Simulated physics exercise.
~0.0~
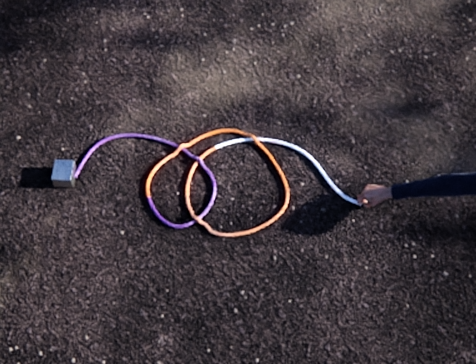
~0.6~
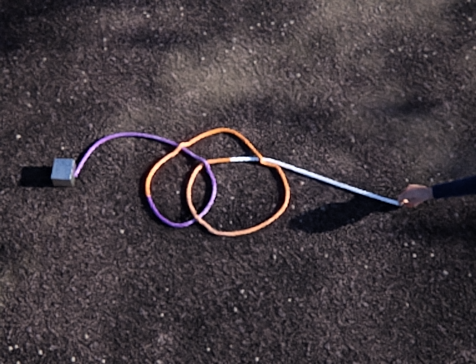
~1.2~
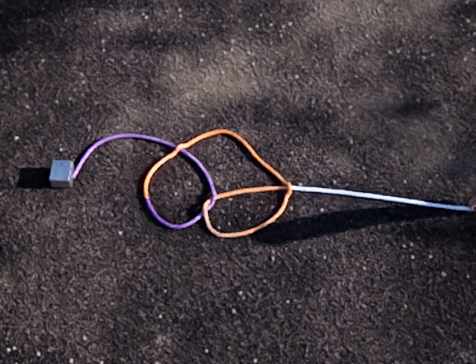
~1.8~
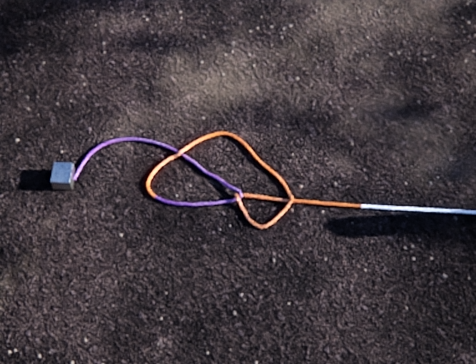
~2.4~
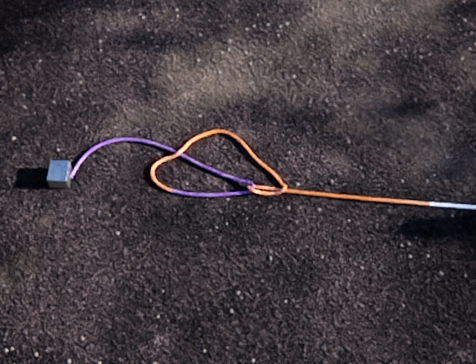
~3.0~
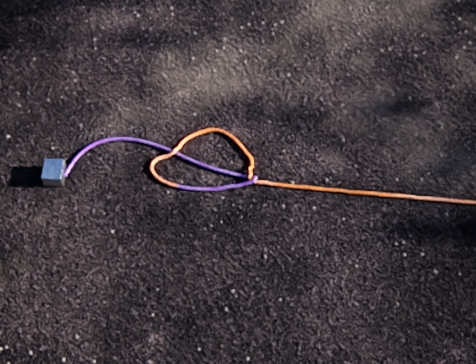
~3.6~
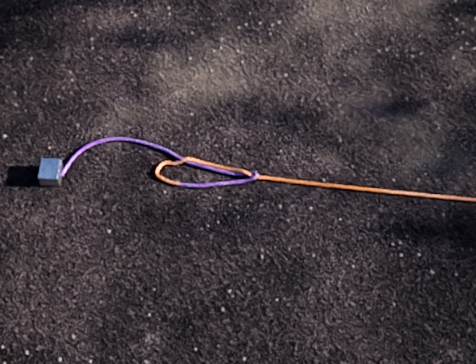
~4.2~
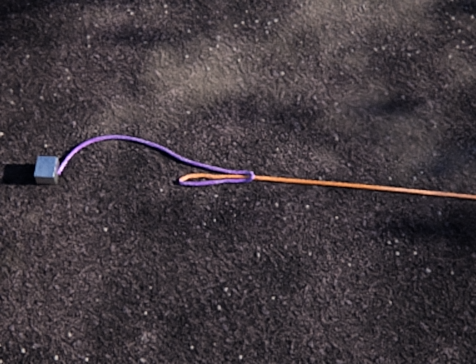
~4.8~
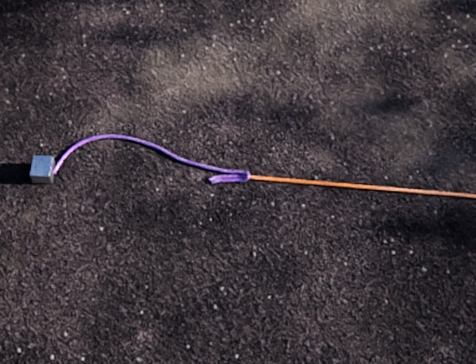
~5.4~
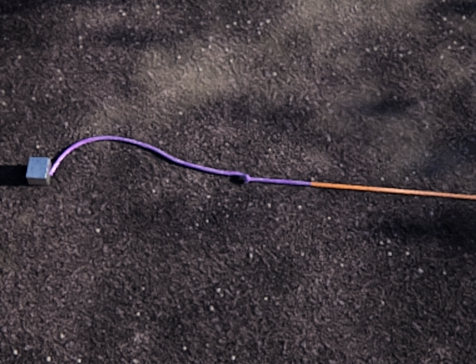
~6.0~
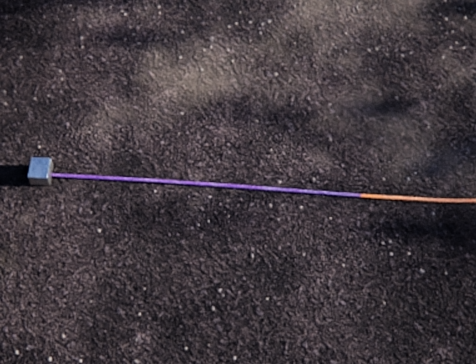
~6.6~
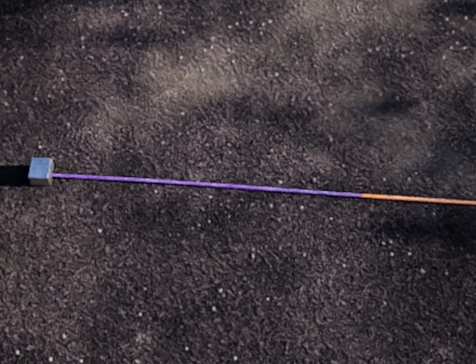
Looped purple, orange and white rope on dark rough ground being pulled right by a hand, its loops shrinking until it runs straight.
